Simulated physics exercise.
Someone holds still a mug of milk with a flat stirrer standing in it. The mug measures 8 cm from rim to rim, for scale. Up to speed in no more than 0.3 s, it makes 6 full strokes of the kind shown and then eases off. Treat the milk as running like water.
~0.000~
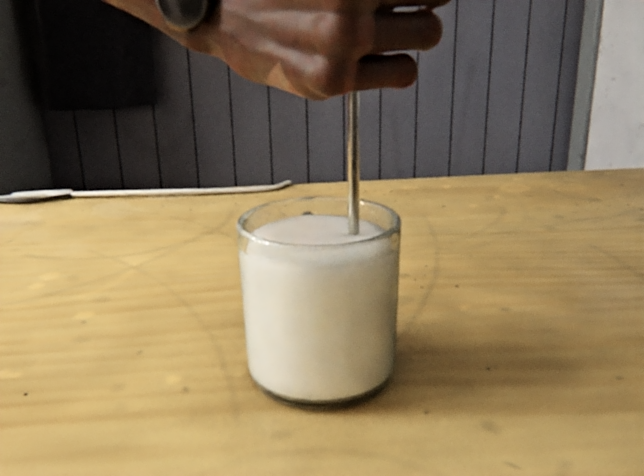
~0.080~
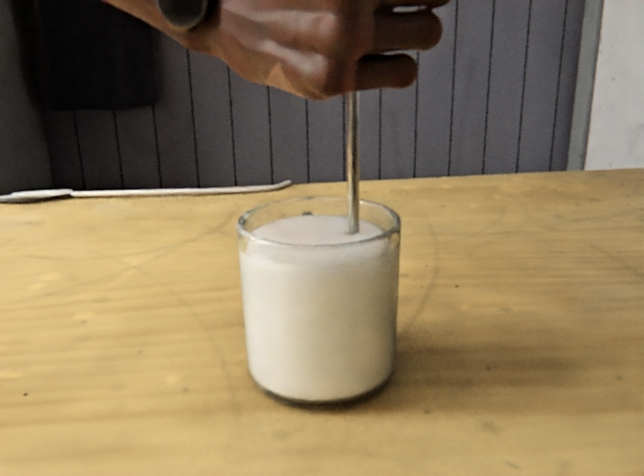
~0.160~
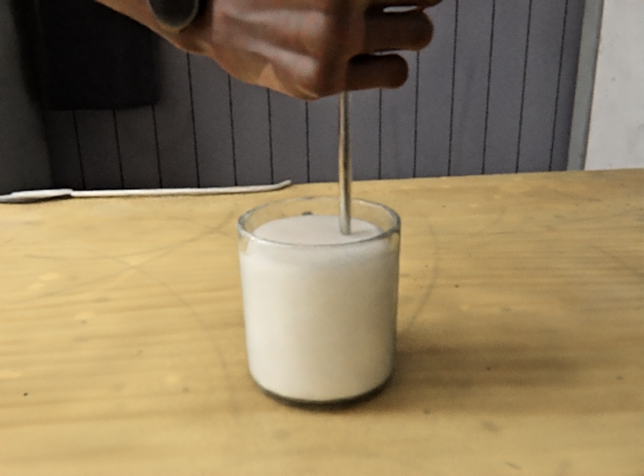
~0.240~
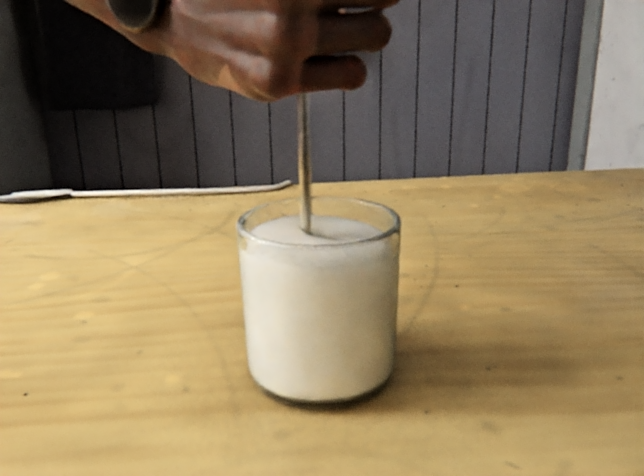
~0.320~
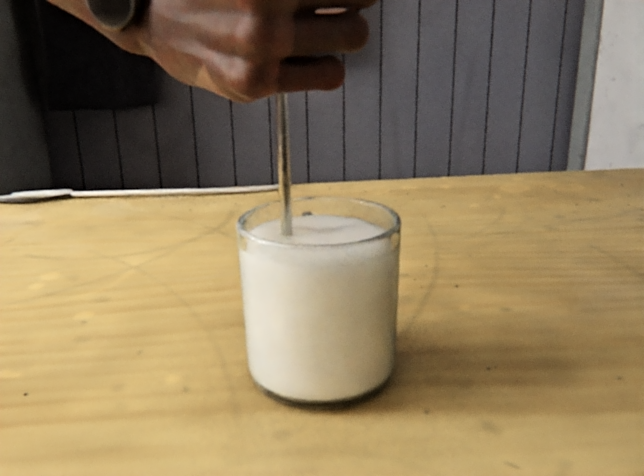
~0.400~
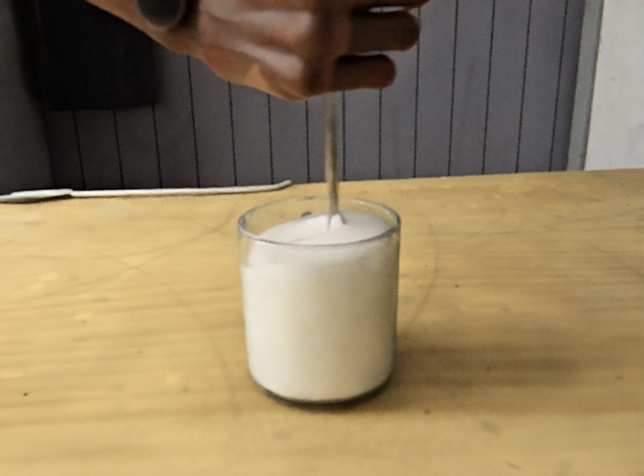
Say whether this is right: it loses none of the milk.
Wrong.
After 0.85 s 0 ml is over the rim.
After 1.29 s 4 ml is over the rim.
After 1.74 s 9 ml is over the rim.
After 2.18 s 11 ml is over the rim.
In the end 11 ml is over the rim.
